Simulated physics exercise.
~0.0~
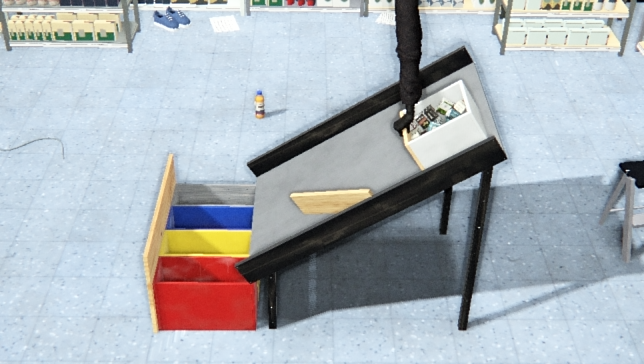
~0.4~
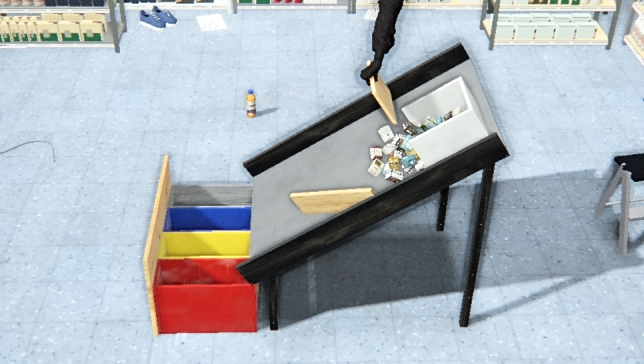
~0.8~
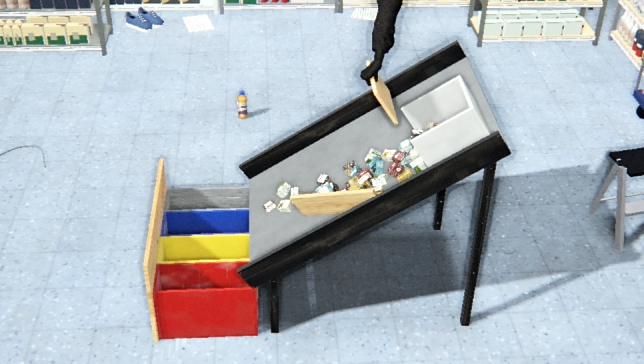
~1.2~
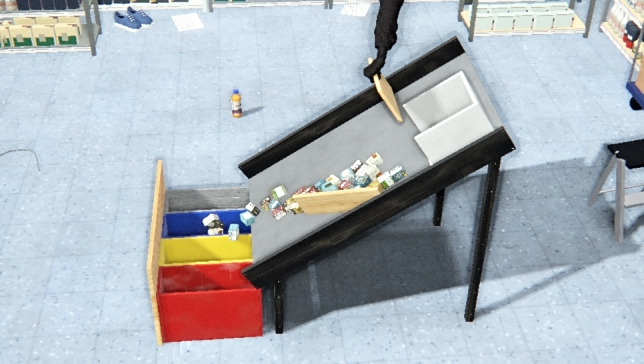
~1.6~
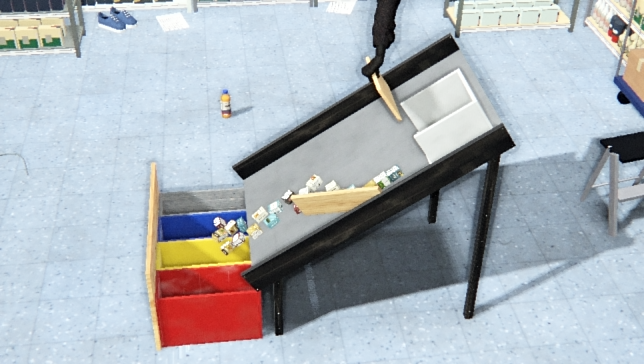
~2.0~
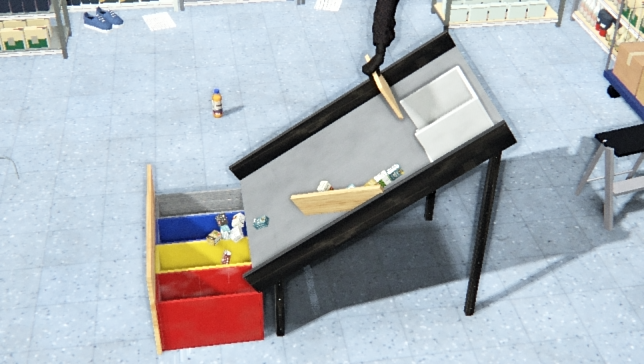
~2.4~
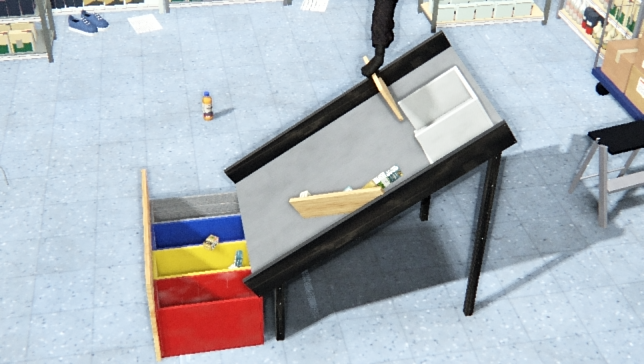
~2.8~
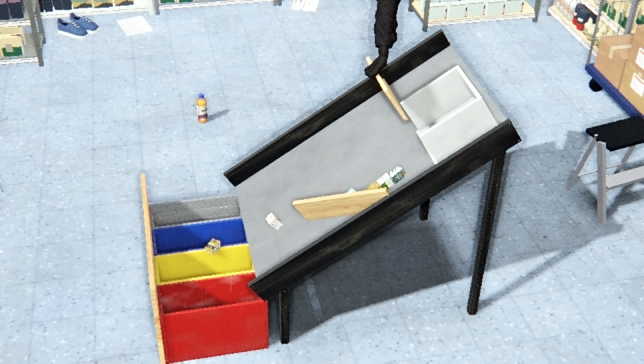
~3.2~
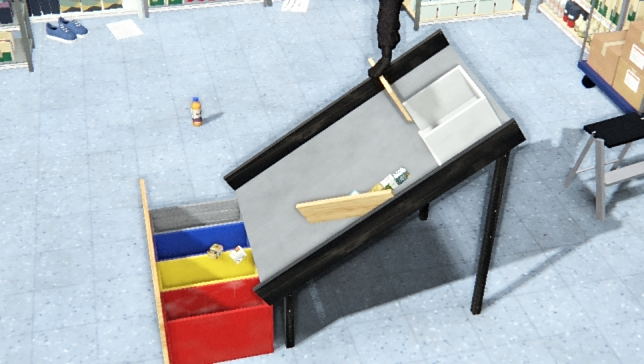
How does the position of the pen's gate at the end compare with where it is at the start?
At the start the gate is down at the mouth of the white pen, holding the cartons in. By the end it is higher and a little to the left, held clear of the pen's opening by the black arm.
On the pale blue tiled floor of a storeroom with shelves behind, seen from above at an angle, a sloping grey table with black sides stands over a row of grey, blue, yellow and red bins. A white pen of small cartons sits at its high right end, and an angled wooden board lies lower down. A black arm lifts the pen's gate clear, and the cartons spill down the slope. Many bunch against the board, while others slide past and drop into the blue and yellow bins. The flow thins, leaving several cartons resting by the board.
